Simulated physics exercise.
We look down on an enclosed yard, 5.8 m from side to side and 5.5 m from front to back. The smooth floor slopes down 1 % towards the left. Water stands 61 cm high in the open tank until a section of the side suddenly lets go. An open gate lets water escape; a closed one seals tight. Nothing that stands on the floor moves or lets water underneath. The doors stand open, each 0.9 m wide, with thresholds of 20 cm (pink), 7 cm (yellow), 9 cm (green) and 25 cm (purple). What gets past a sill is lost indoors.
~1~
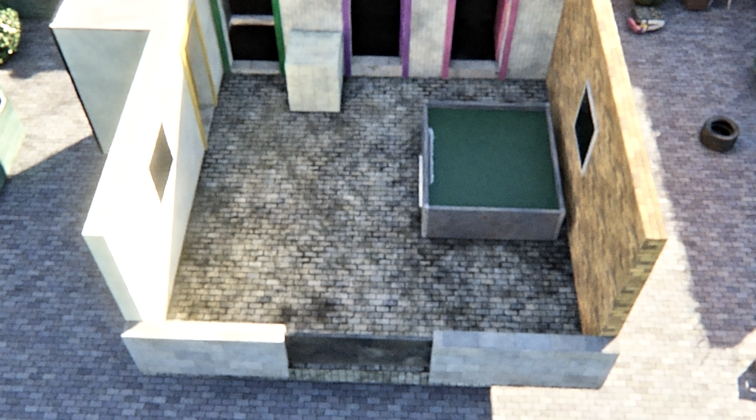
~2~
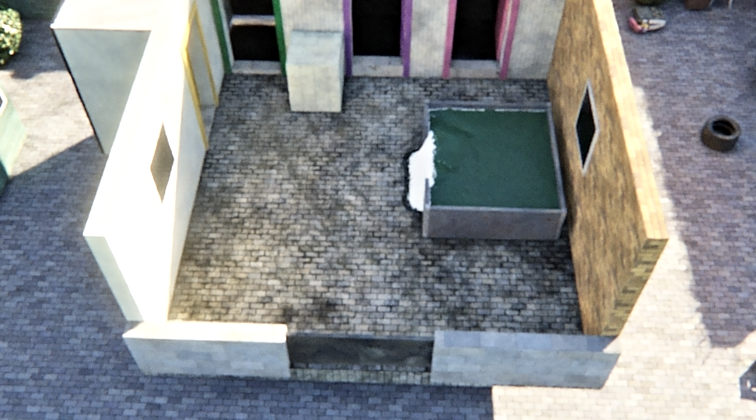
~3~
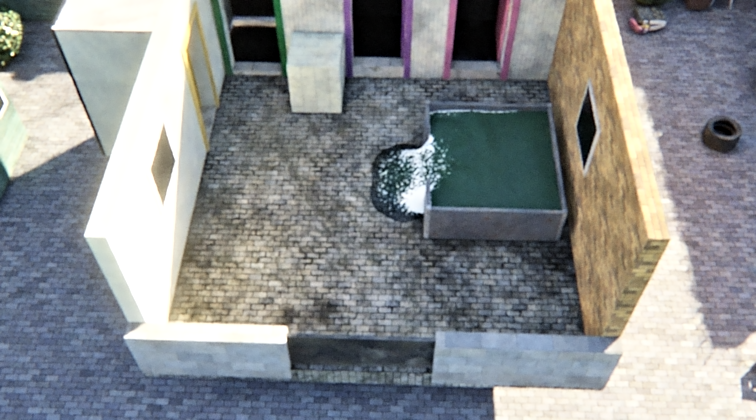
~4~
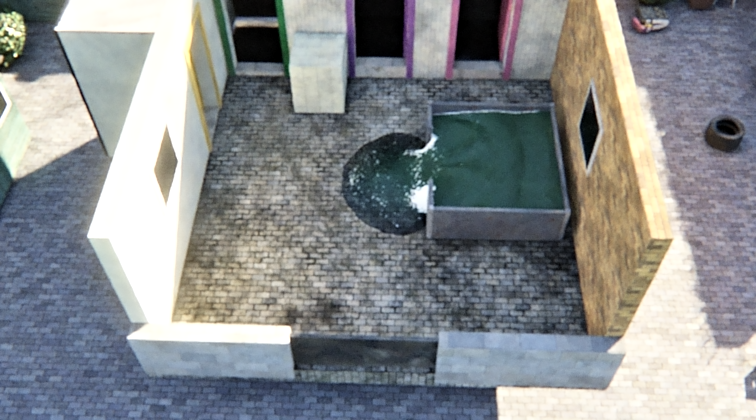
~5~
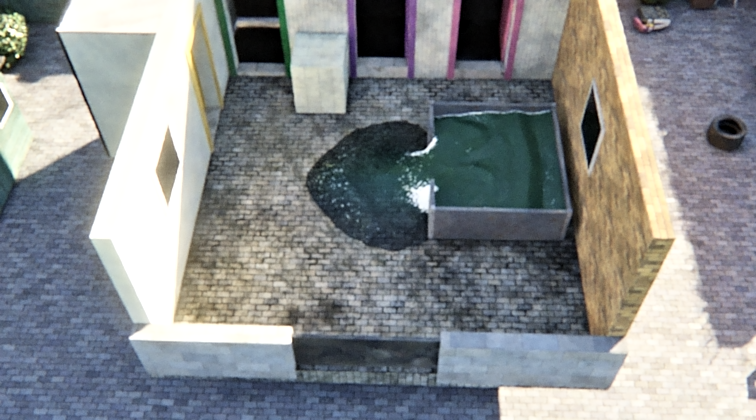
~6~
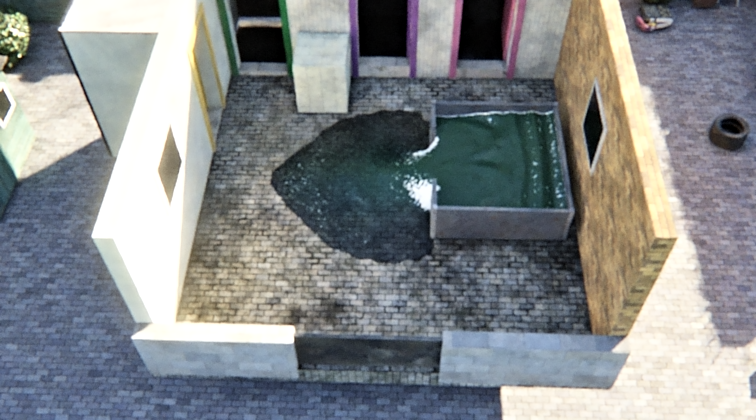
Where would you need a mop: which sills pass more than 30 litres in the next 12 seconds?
Within that time: At the pink door it keeps below the limit; at the yellow door it passes the limit; at the green door it goes over the limit; at the purple door it keeps below the limit.
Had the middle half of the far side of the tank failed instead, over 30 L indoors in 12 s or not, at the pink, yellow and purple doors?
Against that limit: Pink over, yellow under, purple not over.
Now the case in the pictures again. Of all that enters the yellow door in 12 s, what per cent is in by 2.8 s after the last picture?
About 50 per cent.
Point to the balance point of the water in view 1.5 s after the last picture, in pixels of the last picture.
Around (397, 185).
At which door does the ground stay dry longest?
The pink one.
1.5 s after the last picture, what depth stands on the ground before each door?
Depths in cm: Pink 0, yellow 24, green 3, purple 6.
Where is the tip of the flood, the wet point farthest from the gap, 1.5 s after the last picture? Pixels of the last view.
At about (169, 350).
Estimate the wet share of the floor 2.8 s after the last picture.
Some 55 per cent of it.
Then, 0.7 s after the last picture water covers 40 % of the floor and is deepest (34 cm) near (420, 183); pink door not reached, yellow door 8 cm at the sill, 0 L in, green door not reached, purple door not reached.
Then, 1.5 s after the last picture water covers 50 % of the floor and is deepest (28 cm) near (221, 123); pink door not reached, yellow door 24 cm at the sill, 52 L in, green door not reached, purple door 6 cm at the sill, 0 L in.
Then, 2.8 s after the last picture water covers 55 % of the floor and is deepest (26 cm) near (230, 80); pink door not reached, yellow door 19 cm at the sill, 172 L in, green door 14 cm at the sill, 9 L in, purple door 3 cm at the sill, 0 L in.
Then, 6.3 s after the last picture water covers 95 % of the floor and is deepest (14 cm) near (172, 338); pink door 2 cm at the sill, 0 L in, yellow door 12 cm at the sill, 288 L in, green door 12 cm at the sill, 52 L in, purple door 4 cm at the sill, 0 L in.
Then, 11.3 s after the last picture water covers 95 % of the floor and is deepest (12 cm) near (230, 80); pink door 6 cm at the sill, 0 L in, yellow door 9 cm at the sill, 338 L in, green door 9 cm at the sill, 60 L in, purple door 3 cm at the sill, 0 L in.
